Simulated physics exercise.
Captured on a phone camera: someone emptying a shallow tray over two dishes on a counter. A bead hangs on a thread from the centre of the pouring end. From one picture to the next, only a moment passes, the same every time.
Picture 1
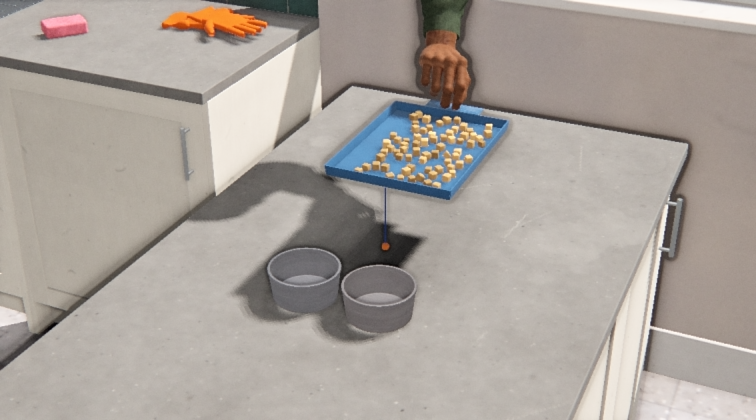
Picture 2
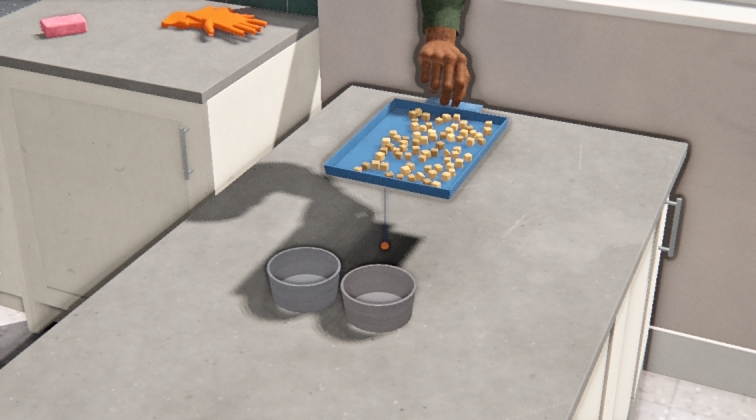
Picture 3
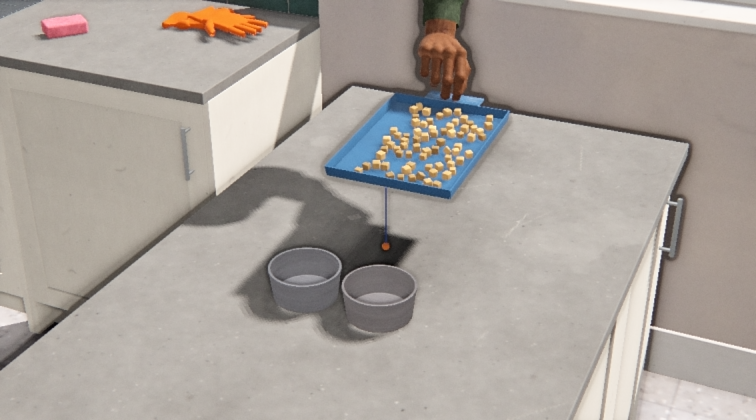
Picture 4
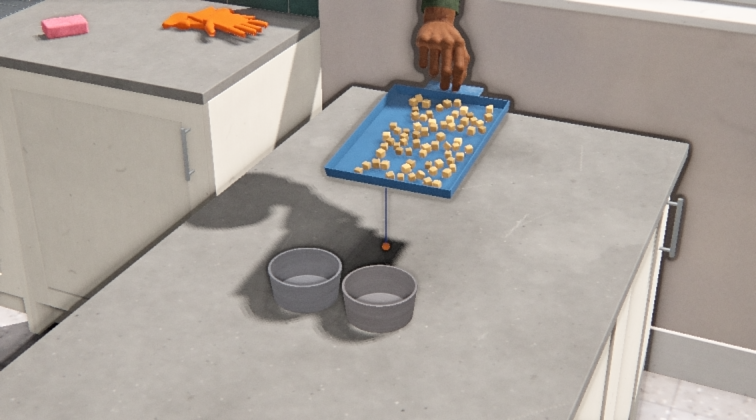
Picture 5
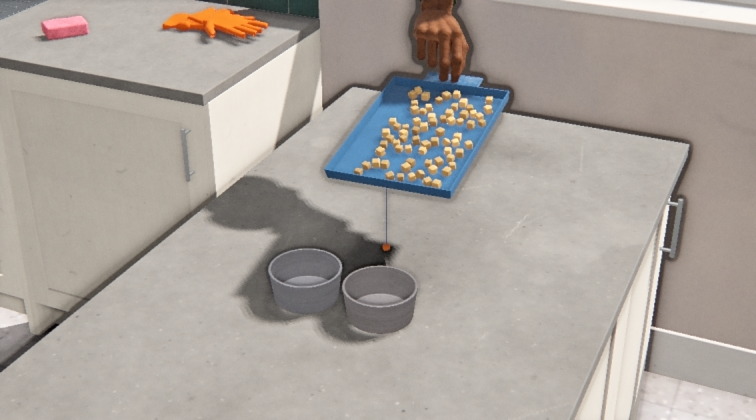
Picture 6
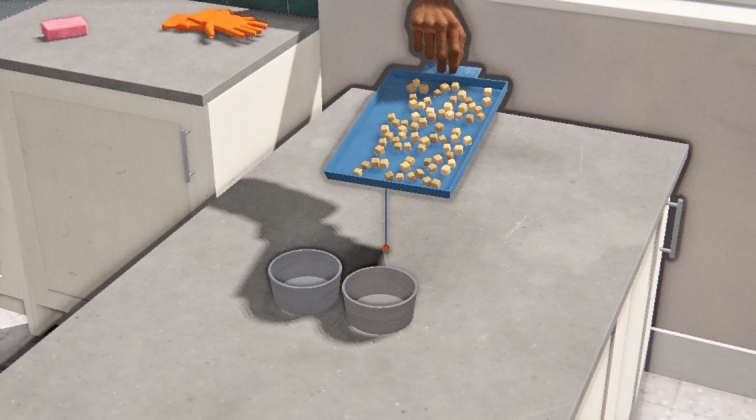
A hand gradually raises the far end of a blue tray of small wooden cubes.
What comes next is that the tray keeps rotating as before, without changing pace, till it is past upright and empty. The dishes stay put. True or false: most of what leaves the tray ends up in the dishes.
True.
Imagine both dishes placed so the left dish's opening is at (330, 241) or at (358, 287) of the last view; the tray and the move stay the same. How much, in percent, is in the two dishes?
Around 10 % followed by around 50 %.
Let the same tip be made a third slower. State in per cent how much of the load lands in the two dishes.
That works out at about 70 percent.
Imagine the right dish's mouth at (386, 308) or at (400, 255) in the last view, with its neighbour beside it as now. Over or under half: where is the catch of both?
Try 1: A lesser share; try 2: A lesser share.
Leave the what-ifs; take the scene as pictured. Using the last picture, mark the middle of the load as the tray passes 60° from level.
I'd put it at about (384, 166).
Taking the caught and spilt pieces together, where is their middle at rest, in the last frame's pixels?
Once nothing moves, the middle sits near (357, 305).
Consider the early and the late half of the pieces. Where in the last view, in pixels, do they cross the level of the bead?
Half one: (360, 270), half two: (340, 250).
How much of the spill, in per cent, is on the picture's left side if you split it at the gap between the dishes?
My estimate is some 40 per cent.
Soon after the last picture, tray tipped steeply; all on the tray.
A little later, tray tipped right over; nearly all on the tray; a stray few in the right dish; a stray few in the left dish.
Later still, tray tipped past a quarter turn; about half in the right dish; about a third in the left dish; about a quarter outside both.
At rest, tray tipped past a quarter turn; about half in the right dish; about a third in the left dish; about a quarter outside both.
